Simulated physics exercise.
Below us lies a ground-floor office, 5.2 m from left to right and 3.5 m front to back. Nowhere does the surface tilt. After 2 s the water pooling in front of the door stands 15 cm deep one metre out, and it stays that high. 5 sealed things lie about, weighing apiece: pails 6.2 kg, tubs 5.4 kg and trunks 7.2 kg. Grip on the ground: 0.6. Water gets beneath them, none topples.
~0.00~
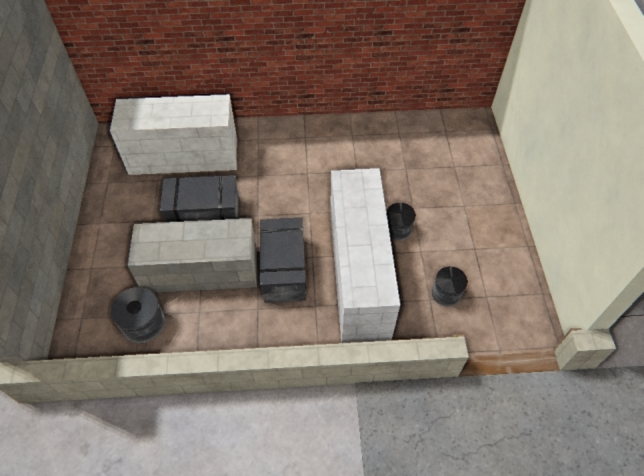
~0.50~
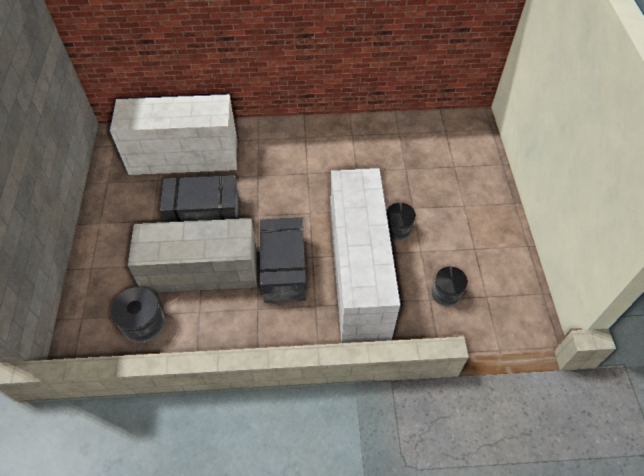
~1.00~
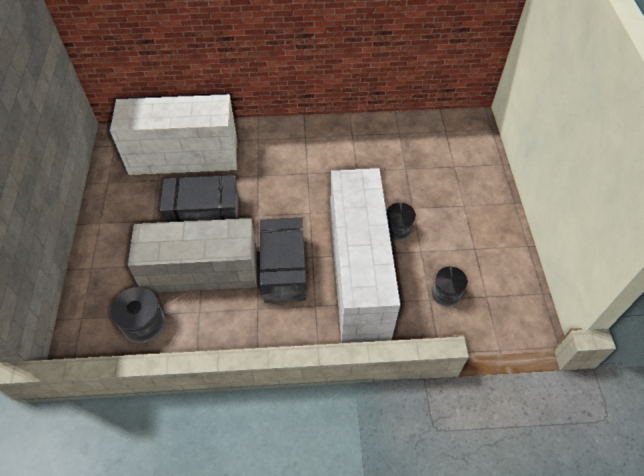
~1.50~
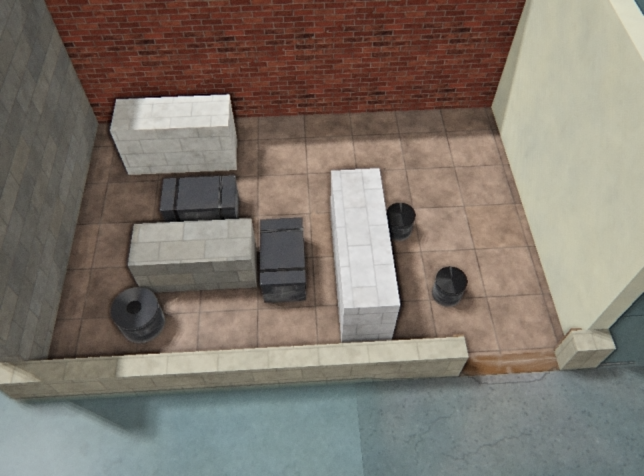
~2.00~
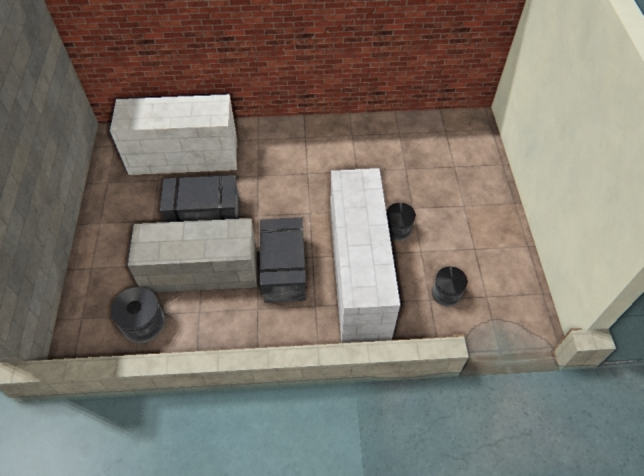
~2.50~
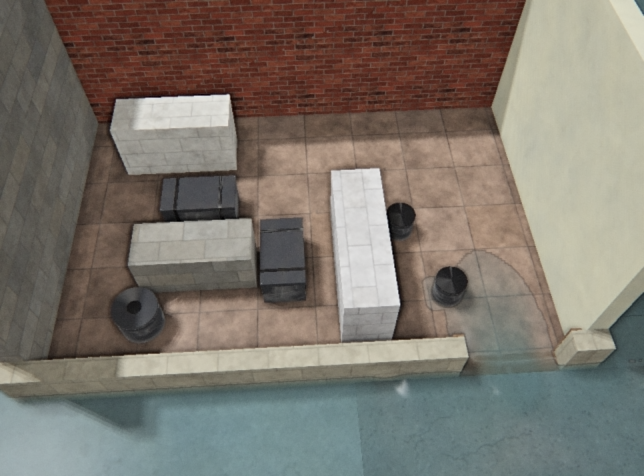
Water spreading over grey paving outside a brick-walled room, then seeping through the doorway onto brown tiles while the objects inside stay still.
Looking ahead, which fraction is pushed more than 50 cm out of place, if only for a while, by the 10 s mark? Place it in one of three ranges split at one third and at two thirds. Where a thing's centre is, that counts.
Range: The lowest, under a third.
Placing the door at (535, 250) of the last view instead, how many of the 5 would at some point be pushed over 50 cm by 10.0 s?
That gives 2 of them.
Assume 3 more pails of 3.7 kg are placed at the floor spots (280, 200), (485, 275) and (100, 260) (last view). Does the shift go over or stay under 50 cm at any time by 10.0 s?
Respectively, lower, higher and lower.
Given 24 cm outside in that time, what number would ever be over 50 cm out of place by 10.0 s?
Result: 3.
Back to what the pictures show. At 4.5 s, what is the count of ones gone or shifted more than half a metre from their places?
0.
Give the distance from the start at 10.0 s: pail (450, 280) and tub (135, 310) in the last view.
80 cm, 0 cm.
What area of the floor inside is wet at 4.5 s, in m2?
Around 6.0 m2 of it.
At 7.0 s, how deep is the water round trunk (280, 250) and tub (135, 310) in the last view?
About 0 and 0 cm.
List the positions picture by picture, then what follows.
The first frame shows a pail at (401, 214) rests on the ground; a tub at (134, 308) rests on the ground; 0.0 m2 under water; 0 of 5 have shifted.
The second frame shows a pail at (401, 214) rests on the ground; a tub at (134, 308), on the bottom; water covers 0.0 m2; 0 of 5 have shifted.
The third frame shows a pail at (401, 214), on the bottom; a tub at (134, 308), on the bottom; water covers 0.0 m2; 0 of 5 have shifted.
The fourth frame shows a pail at (401, 214) rests on the ground; a tub at (134, 308) rests on the ground; 0.0 m2 under water; 0 of 5 have shifted.
The fifth frame shows a pail at (401, 214), on the bottom; a tub at (134, 308) rests on the ground; 0.2 m2 under water; 0 of 5 have shifted.
The sixth frame shows a pail at (401, 214), on the bottom; a tub at (134, 308), on the bottom; 0.9 m2 under water; 0 of 5 have shifted.
After 3.5 s 0 of 5 are over 50 cm from their spots; 0 afloat.
After 4.5 s 0 of 5 are over 50 cm from their spots; 0 afloat.
After 7.0 s 0 of 5 are over 50 cm from their spots; 0 afloat.
After 10.0 s 1 of 5 are over 50 cm from their spots, and 1 have been at some point; 0 afloat.
